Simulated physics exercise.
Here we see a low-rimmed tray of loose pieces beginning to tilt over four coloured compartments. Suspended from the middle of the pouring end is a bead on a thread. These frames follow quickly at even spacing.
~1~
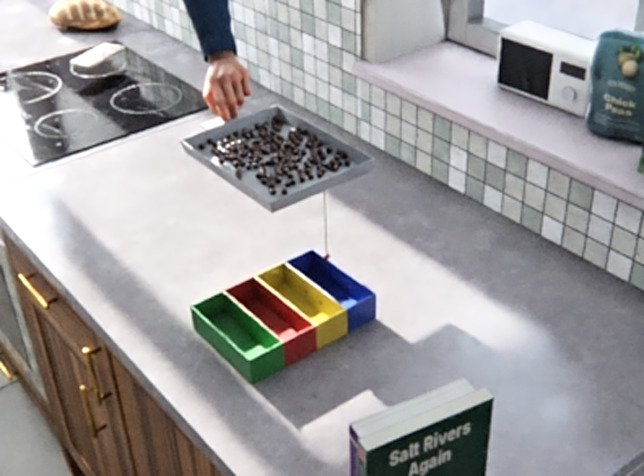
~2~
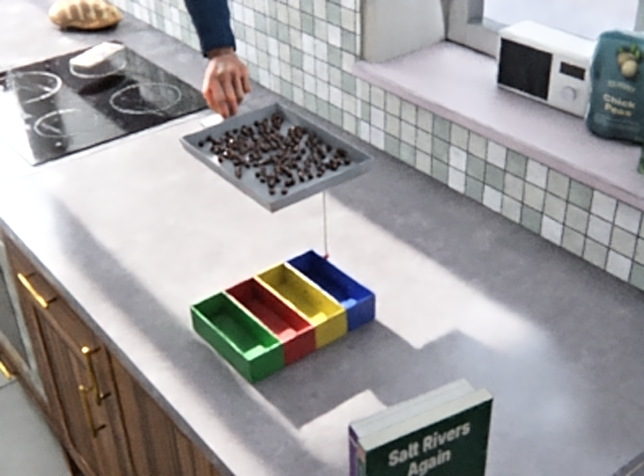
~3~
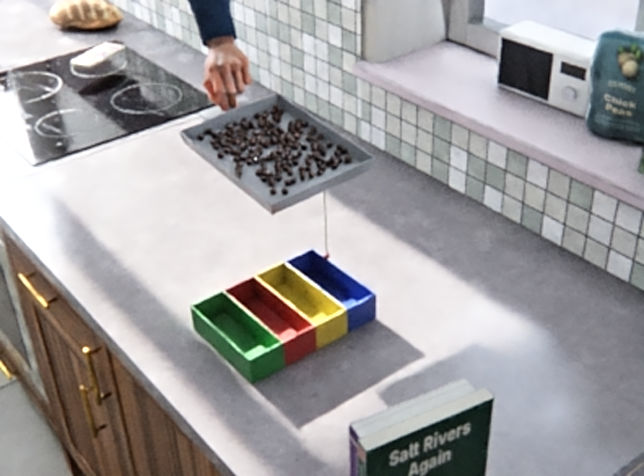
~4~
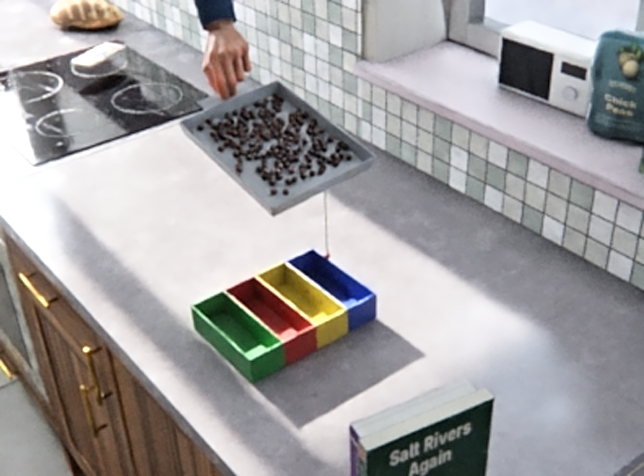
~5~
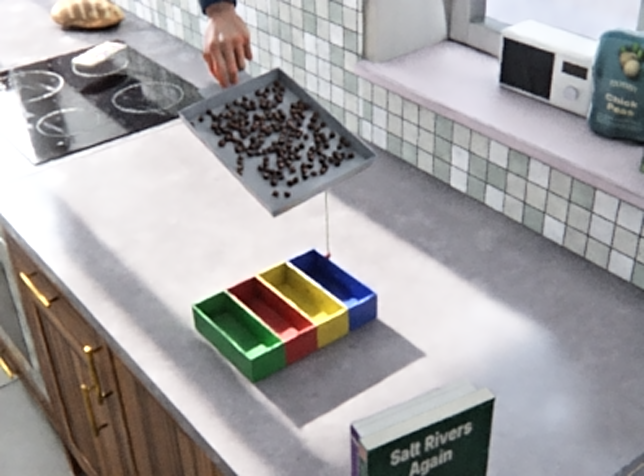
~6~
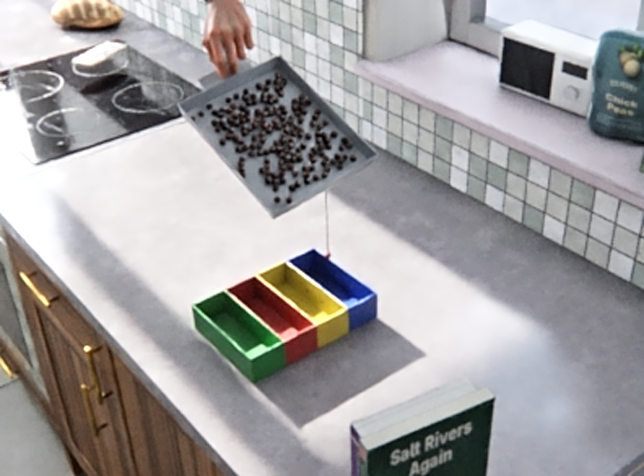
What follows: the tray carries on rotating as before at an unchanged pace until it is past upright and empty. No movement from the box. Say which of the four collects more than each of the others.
The yellow one collects the most.
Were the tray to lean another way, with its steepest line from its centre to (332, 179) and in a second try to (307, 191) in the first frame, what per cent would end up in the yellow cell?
Roughly 0 percent first and 40 percent second.
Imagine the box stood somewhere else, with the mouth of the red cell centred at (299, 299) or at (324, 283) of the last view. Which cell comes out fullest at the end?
In the first try it is that red cell, in the second it is the green one.
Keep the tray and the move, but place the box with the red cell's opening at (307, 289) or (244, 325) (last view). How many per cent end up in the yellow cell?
About 0 and 40 per cent respectively.
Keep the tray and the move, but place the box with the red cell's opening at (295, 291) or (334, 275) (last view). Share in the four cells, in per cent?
First 100 %, then 50 %.
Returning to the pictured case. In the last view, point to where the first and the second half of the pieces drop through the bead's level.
First around (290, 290), afterwards around (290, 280).
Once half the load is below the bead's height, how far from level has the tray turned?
It's turned some 95 degrees by then.
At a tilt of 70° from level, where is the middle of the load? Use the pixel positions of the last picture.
Roughly at (291, 213).
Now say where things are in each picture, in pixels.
Corners of the pouring end at (271, 200) and (370, 158), level; middle of the load at (280, 154), chocolate balls; bead on its thread at (327, 256); green cell at (267, 361); red cell at (300, 343); yellow cell at (331, 327); blue cell at (361, 311), in the first frame.
Corners of the pouring end at (271, 200) and (370, 158), level; middle of the load at (279, 153), in the second frame.
Corners of the pouring end at (272, 202) and (371, 157), tipped barely, lowest at the left corner; middle of the load at (280, 148), in the third frame.
Corners of the pouring end at (273, 205) and (372, 156), tipped a little, lowest at the left corner; middle of the load at (280, 142), in the fourth frame.
Corners of the pouring end at (274, 208) and (373, 155), tipped clearly, lowest at the left corner; middle of the load at (282, 137), about a quarter on the move, in the fifth frame.
Corners of the pouring end at (274, 210) and (374, 154), tipped clearly, lowest at the left corner; middle of the load at (283, 136), nearly all on the move; green cell at (268, 360); red cell at (301, 343); yellow cell at (333, 326); blue cell at (363, 310), in the sixth frame.
Soon after the last picture, tray tipped steeply; about two thirds on the tray; a small part in the red cell; a small part in the yellow cell; about a quarter falling or outside the box.
A little later, tray tipped past a quarter turn; a stray few on the tray; about half in the yellow cell; about a quarter in the red cell; a small part in the blue cell; a stray few in the green cell; a small part falling or outside the box.
Later still, tray tipped past a quarter turn; about half in the yellow cell; about a third in the red cell; a small part in the blue cell; a small part in the green cell; a stray few falling or outside the box.
By the end, tray tipped past a quarter turn; about half in the yellow cell; about a third in the red cell; a small part in the blue cell; a small part in the green cell; a stray few outside the box.
